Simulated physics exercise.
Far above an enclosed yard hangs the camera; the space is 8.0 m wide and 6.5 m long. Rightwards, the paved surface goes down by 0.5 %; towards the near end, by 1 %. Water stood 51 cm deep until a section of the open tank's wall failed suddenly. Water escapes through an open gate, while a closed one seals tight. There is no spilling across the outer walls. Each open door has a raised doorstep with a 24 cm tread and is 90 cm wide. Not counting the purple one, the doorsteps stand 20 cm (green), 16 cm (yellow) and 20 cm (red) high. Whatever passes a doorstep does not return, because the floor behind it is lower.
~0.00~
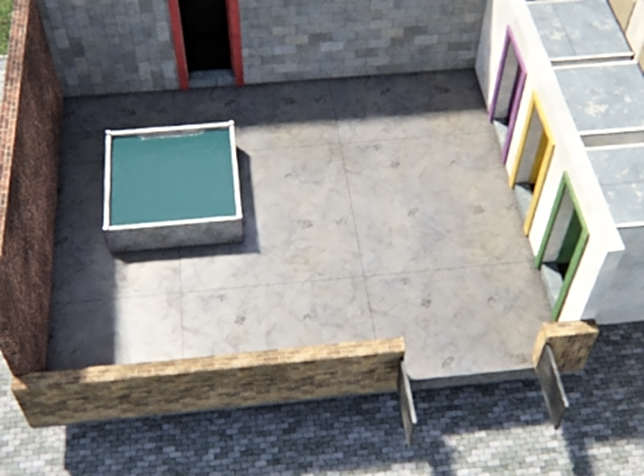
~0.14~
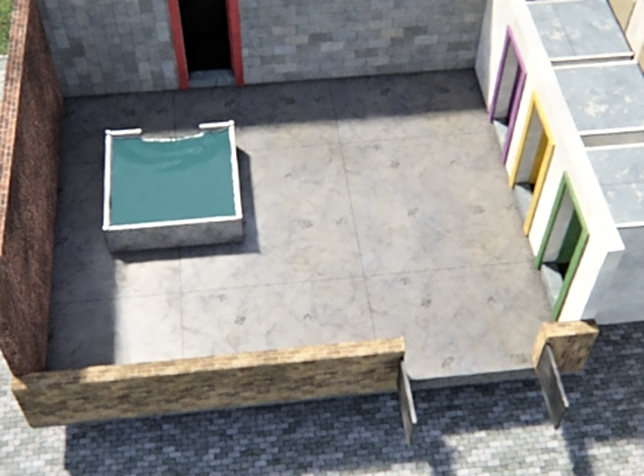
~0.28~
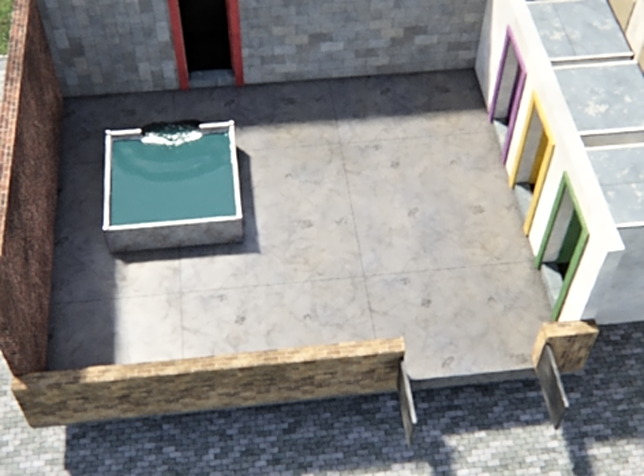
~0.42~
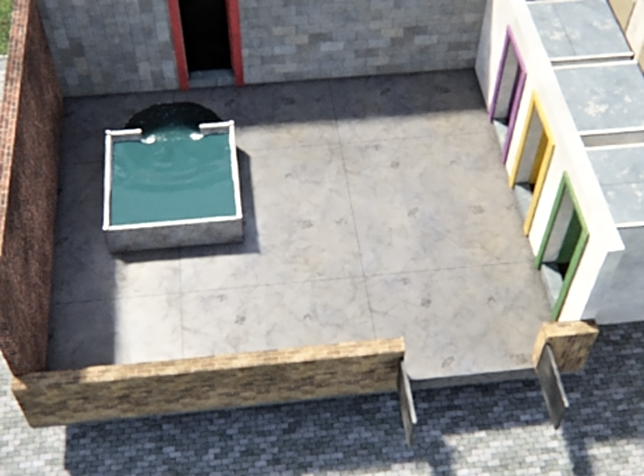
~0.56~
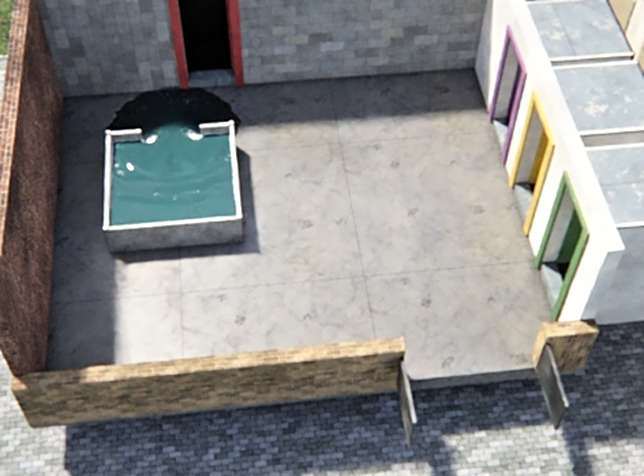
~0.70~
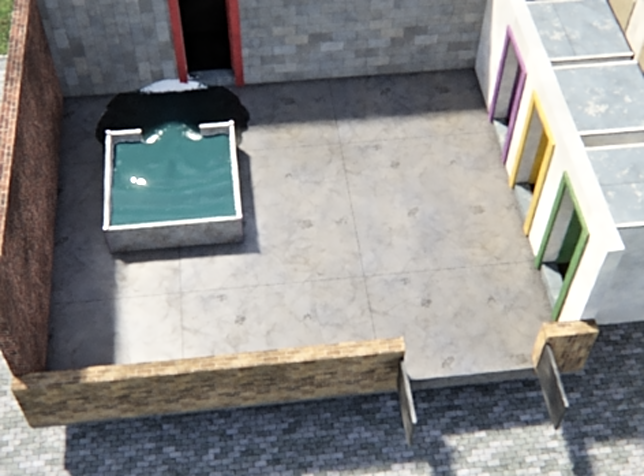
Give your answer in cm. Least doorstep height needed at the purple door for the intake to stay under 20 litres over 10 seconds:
5.5 cm or so.
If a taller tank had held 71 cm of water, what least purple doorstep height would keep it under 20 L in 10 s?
Roughly 8.5 cm high.
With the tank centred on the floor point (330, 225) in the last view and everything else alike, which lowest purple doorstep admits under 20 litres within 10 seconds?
Minimum: Approx. 5.5 cm.
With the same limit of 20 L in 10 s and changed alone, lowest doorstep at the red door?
Roughly 21 cm at red.
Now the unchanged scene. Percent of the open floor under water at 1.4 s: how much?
I'd estimate about 10 percent.
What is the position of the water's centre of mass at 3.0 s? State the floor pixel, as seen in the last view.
Look at about (183, 157) in the last view.
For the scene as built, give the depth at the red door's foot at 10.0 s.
Depth: Near 7.0 cm.
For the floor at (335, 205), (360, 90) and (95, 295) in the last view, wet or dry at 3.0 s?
Listed order - unwetted, soaked through, unwetted.
After 1.4 s water covers 10 % of the floor, deepest (32 cm) near (169, 96); it has not reached the purple door.
After 3.0 s water covers 30 % of the floor, deepest (28 cm) near (64, 97); it has not reached the purple door.
After 10.0 s water covers 80 % of the floor, deepest (11 cm) near (562, 351); 6 cm at the purple door, 0 litres in over its 11 cm doorstep.
At the purple door as built, the water arrived by 3.9 s and peaked near 10 cm at 4.4 s.
Run again over the same 10 s with other heights there, 28 litres in over 5 cm, 12 litres over 6.5 cm. The limit of 20 litres is kept from about 5.5 cm up.
